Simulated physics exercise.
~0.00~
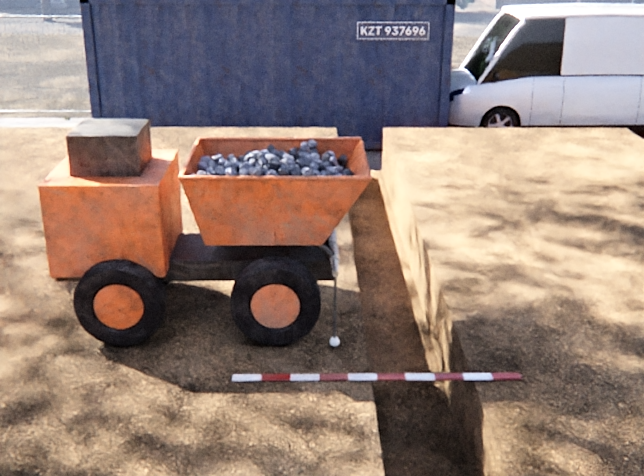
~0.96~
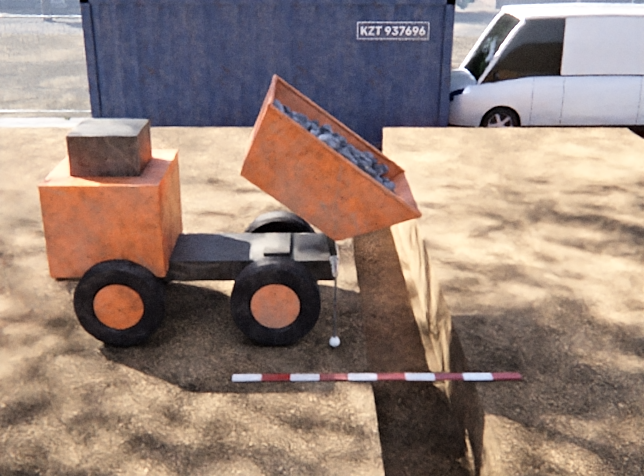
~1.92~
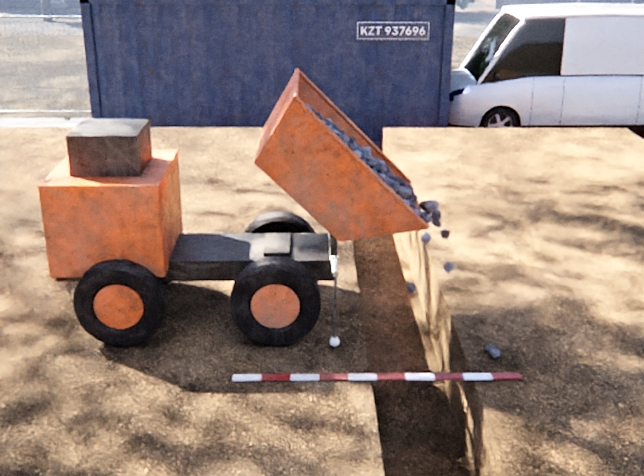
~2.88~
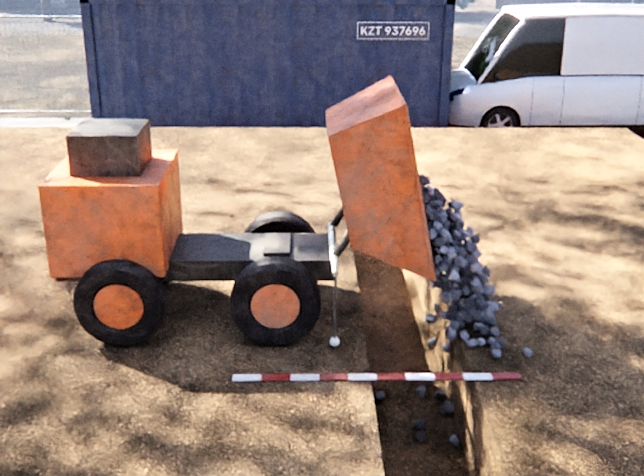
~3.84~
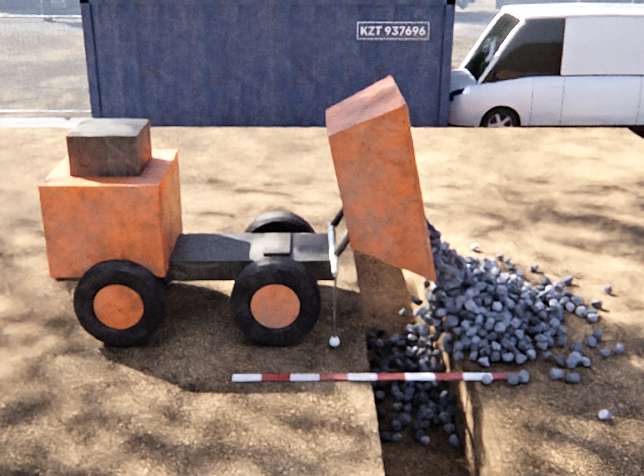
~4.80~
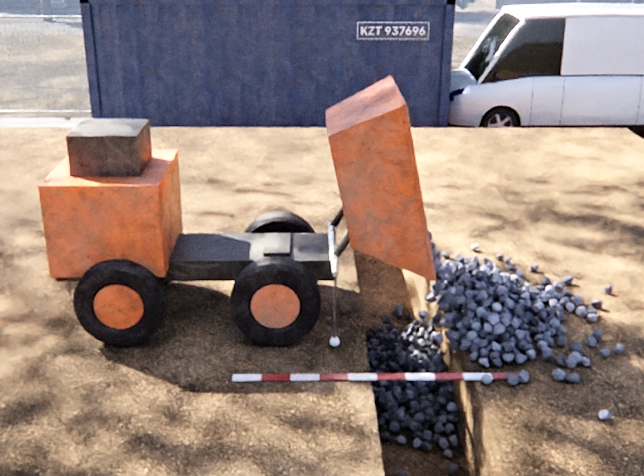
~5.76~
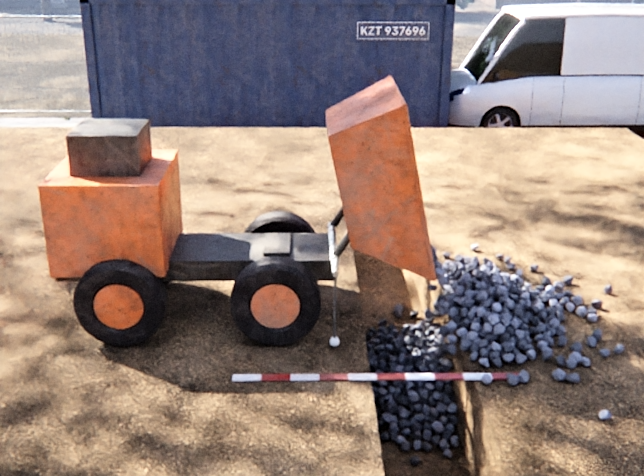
At first, an orange dumper stands on sandy ground beside a narrow trench, its body level and heaped with grey stones, with a blue container and a white van behind. The body tips up toward the right, and the stones stay inside until a few trickle over the lower edge. It then swings up steeply, and the load pours out in a thick stream across the trench. Stones pile up on the far side while others tumble into the gap. Finally the body stays raised, with stones split between the trench and a spread heap beyond it.
